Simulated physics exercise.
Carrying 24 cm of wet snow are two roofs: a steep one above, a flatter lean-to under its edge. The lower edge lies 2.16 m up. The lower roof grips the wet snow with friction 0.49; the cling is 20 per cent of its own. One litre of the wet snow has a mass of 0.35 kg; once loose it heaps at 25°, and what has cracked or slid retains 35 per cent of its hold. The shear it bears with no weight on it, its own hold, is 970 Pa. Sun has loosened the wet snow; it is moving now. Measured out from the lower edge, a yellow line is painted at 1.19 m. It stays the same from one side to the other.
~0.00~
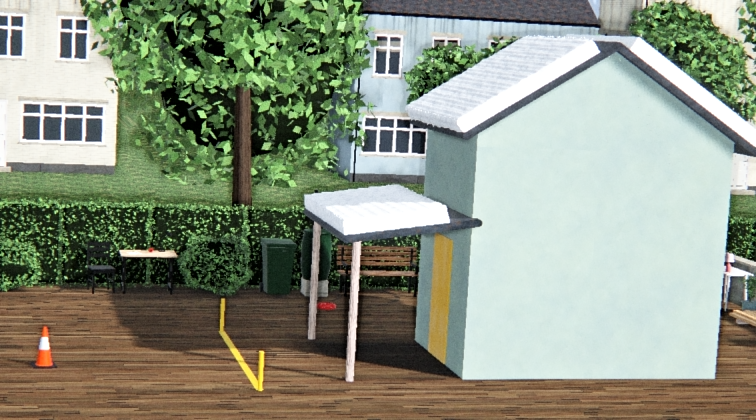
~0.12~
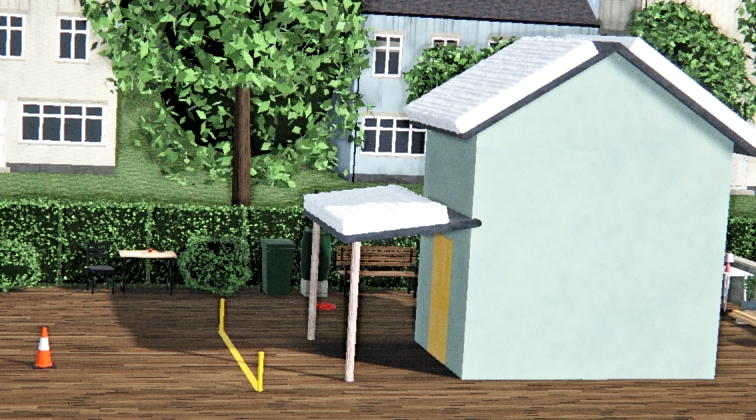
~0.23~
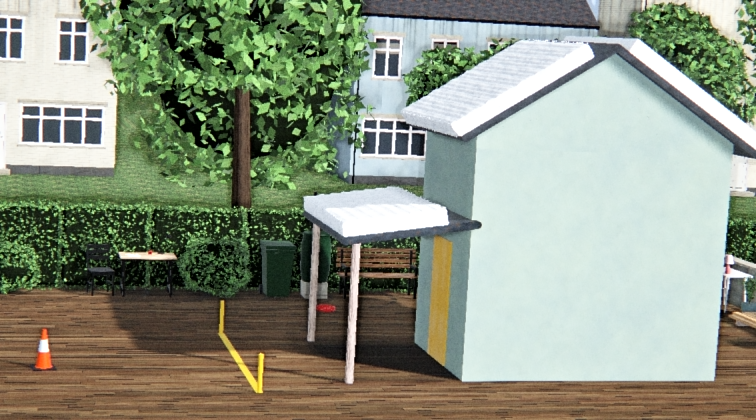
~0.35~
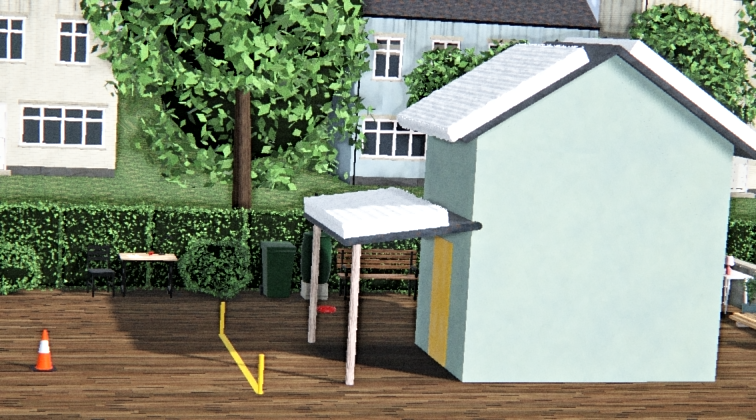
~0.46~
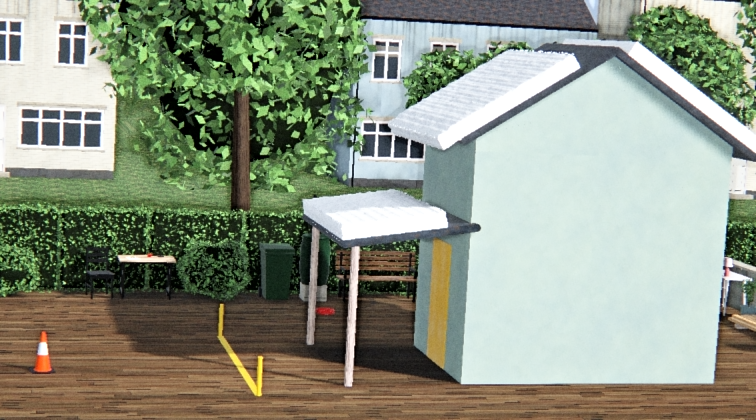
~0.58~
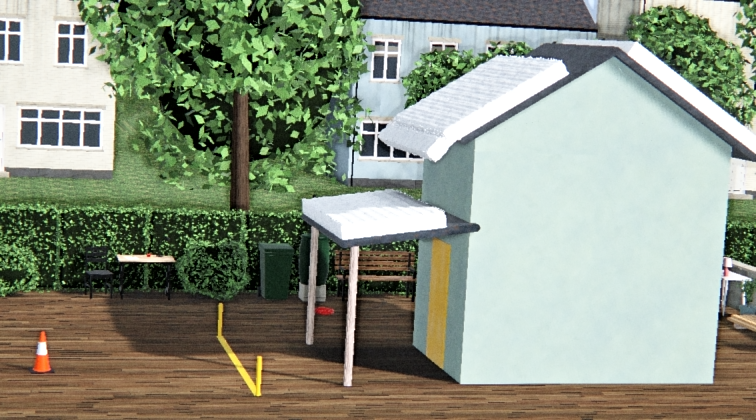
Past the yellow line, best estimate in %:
23 %.
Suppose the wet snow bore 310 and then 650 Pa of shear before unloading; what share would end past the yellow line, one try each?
Result: 45 % for the first case, 35 % for the second.
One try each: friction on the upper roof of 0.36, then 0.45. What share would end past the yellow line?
First some 3 %, after that some 0 %.
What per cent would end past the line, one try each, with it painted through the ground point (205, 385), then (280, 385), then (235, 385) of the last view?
In order, some 8, 35 and 16 percent would end past it.
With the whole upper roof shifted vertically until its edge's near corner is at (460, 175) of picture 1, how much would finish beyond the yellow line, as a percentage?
That would come to around 0 %.
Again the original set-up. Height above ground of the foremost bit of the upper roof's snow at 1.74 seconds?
1.6 m, roughly.
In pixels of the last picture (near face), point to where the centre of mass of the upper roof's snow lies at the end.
Estimated pixel: (294, 314).
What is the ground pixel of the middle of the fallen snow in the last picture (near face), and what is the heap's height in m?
(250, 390), 0.3 m.
After 1.11 s, none is below the lower edge and 0 % is past the line.
After 1.74 s, 10 % is below the lower edge and 0 % is past the line.
After 2.37 s, 45 % is below the lower edge and 21 % is past the line.
After 3.00 s, 45 % is below the lower edge and 23 % is past the line.
After 3.10 s, at the end, 45 % is below the lower edge and 23 % is past the line.
